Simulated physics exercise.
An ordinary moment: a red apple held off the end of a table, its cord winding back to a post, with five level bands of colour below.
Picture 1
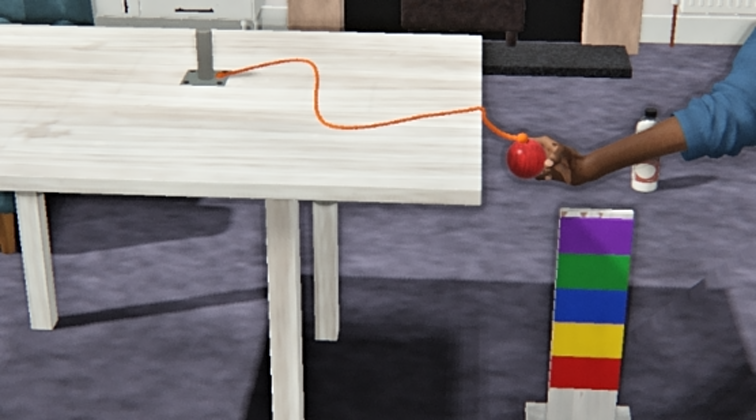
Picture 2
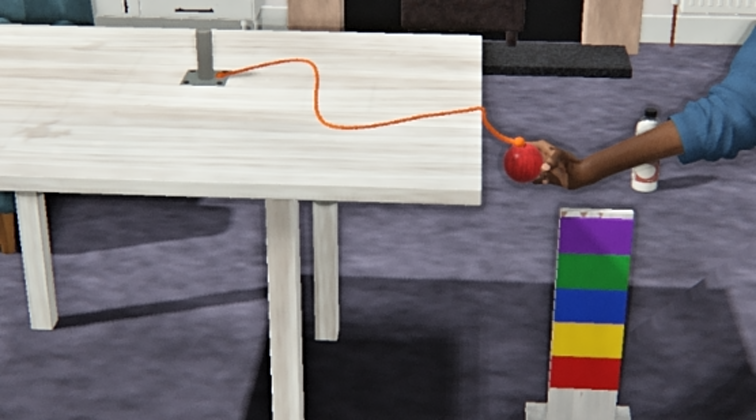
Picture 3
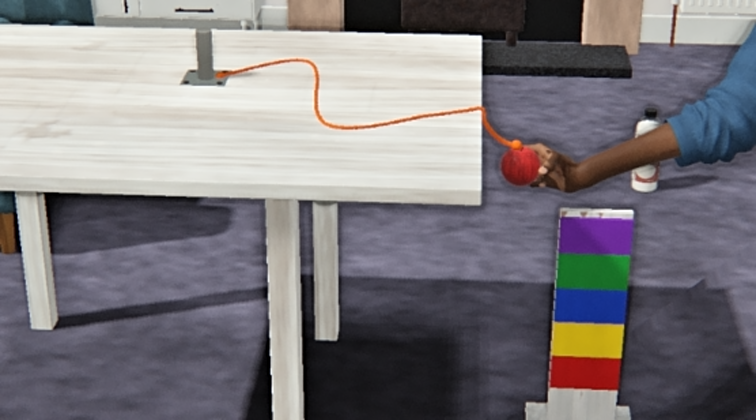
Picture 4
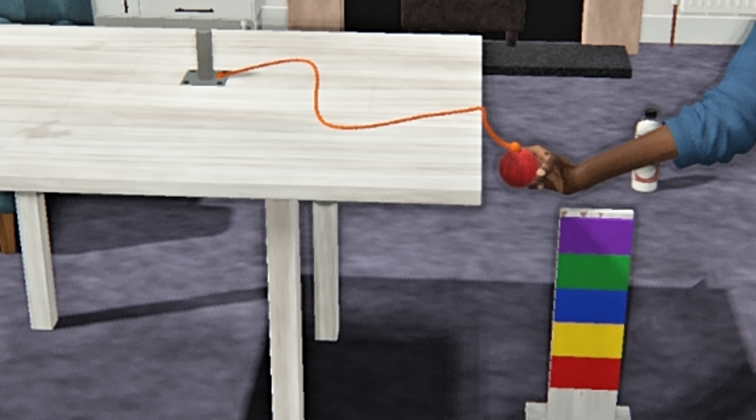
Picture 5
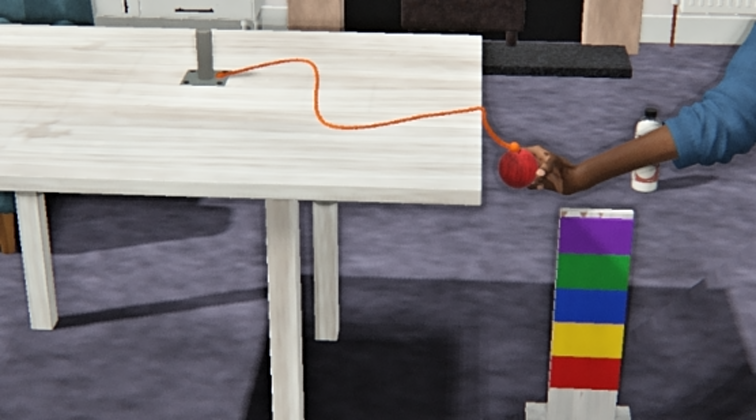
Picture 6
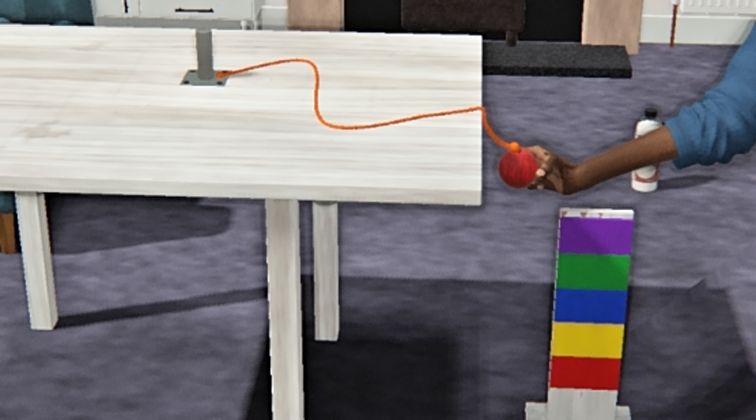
A hand lowers a corded red apple slightly beside the table, then keeps it still.
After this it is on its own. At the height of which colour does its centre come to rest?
At yellow.
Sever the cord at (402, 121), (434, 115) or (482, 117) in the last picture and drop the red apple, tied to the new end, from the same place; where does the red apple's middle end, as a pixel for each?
Near (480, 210), (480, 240) and (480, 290).
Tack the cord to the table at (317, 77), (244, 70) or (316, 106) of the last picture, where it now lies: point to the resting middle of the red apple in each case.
Try by try, around (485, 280), (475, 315) and (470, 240).
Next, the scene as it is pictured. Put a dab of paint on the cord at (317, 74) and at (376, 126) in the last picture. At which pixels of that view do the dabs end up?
About (357, 88), and the other about (476, 162).
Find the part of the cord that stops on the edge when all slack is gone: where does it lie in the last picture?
At (321, 120), roughly.
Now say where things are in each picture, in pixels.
Red apple (526, 159); purple (596, 237); green (593, 273); blue (590, 307); yellow (588, 341); red (585, 374), in the first picture.
Red apple (523, 163); cord through (258, 67) (316, 72) (316, 103) (357, 128) (442, 114), in the second picture.
Red apple (520, 166), in the third picture.
Red apple (518, 168); cord through (258, 67) (316, 72) (316, 103) (357, 128) (442, 114), in the fourth picture.
Red apple (518, 168), in the fifth picture.
Red apple (518, 168); cord through (258, 67) (316, 72) (316, 103) (357, 128) (442, 114), in the sixth picture.
Soon after, apple near (477, 301); level with blue.
Then, apple near (486, 327); level with yellow.
At rest, apple near (470, 320); level with yellow. Its centre hangs level with the yellow band.
